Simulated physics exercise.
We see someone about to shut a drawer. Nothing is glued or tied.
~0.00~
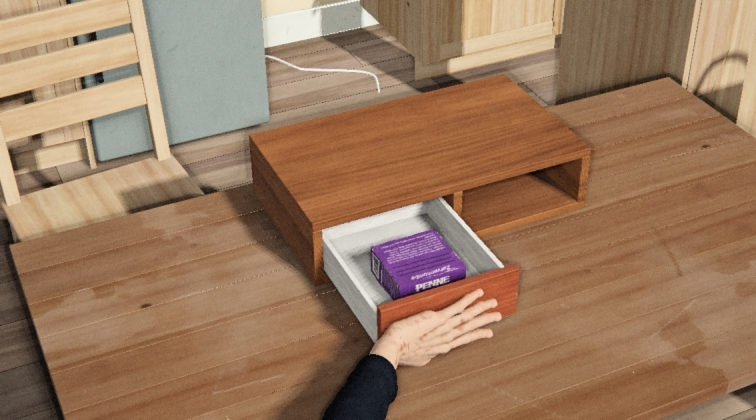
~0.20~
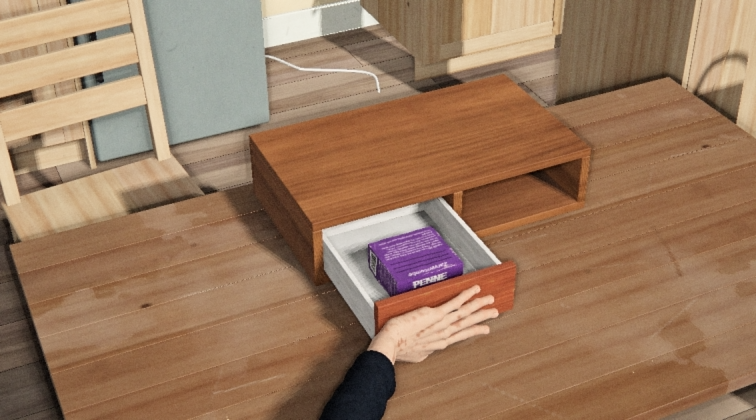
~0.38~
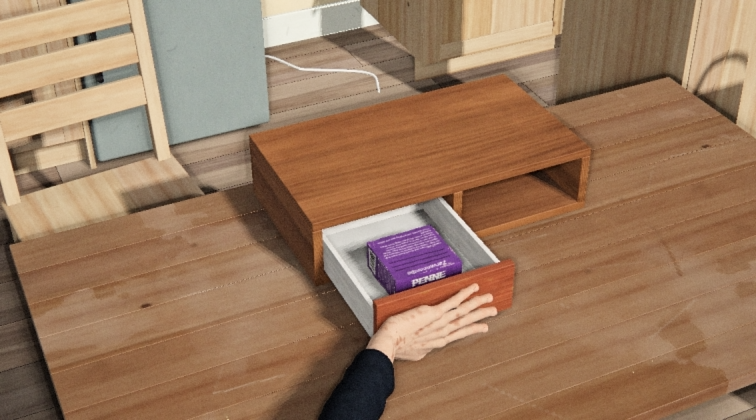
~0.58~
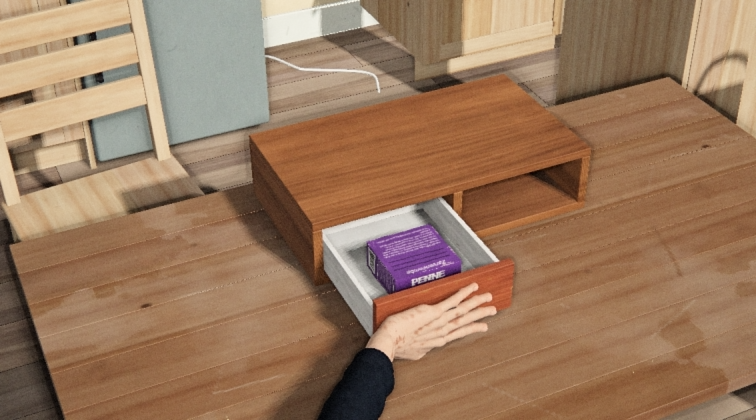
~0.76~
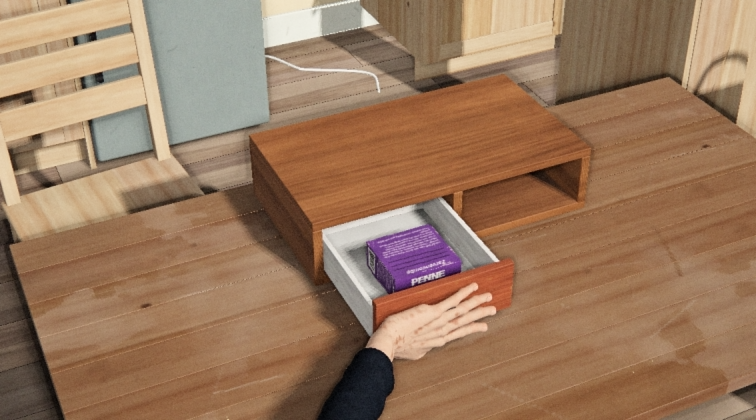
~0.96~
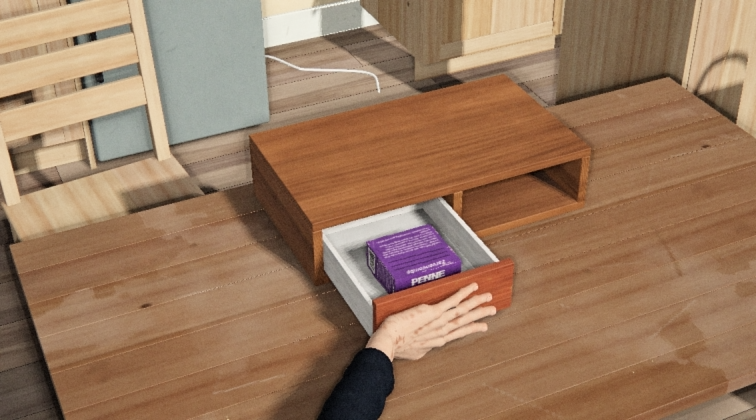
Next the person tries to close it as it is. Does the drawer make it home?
Here the drawer shuts flush.
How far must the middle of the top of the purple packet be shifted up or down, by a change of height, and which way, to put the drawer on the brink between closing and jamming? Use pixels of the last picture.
A shift of 16 pixels, going up.
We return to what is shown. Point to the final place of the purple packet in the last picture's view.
At about (358, 195).
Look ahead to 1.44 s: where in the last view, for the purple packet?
Around (391, 236).
By 1.44 s, drawer about half in.
When it is over (2.4 s), the drawer goes all the way in.
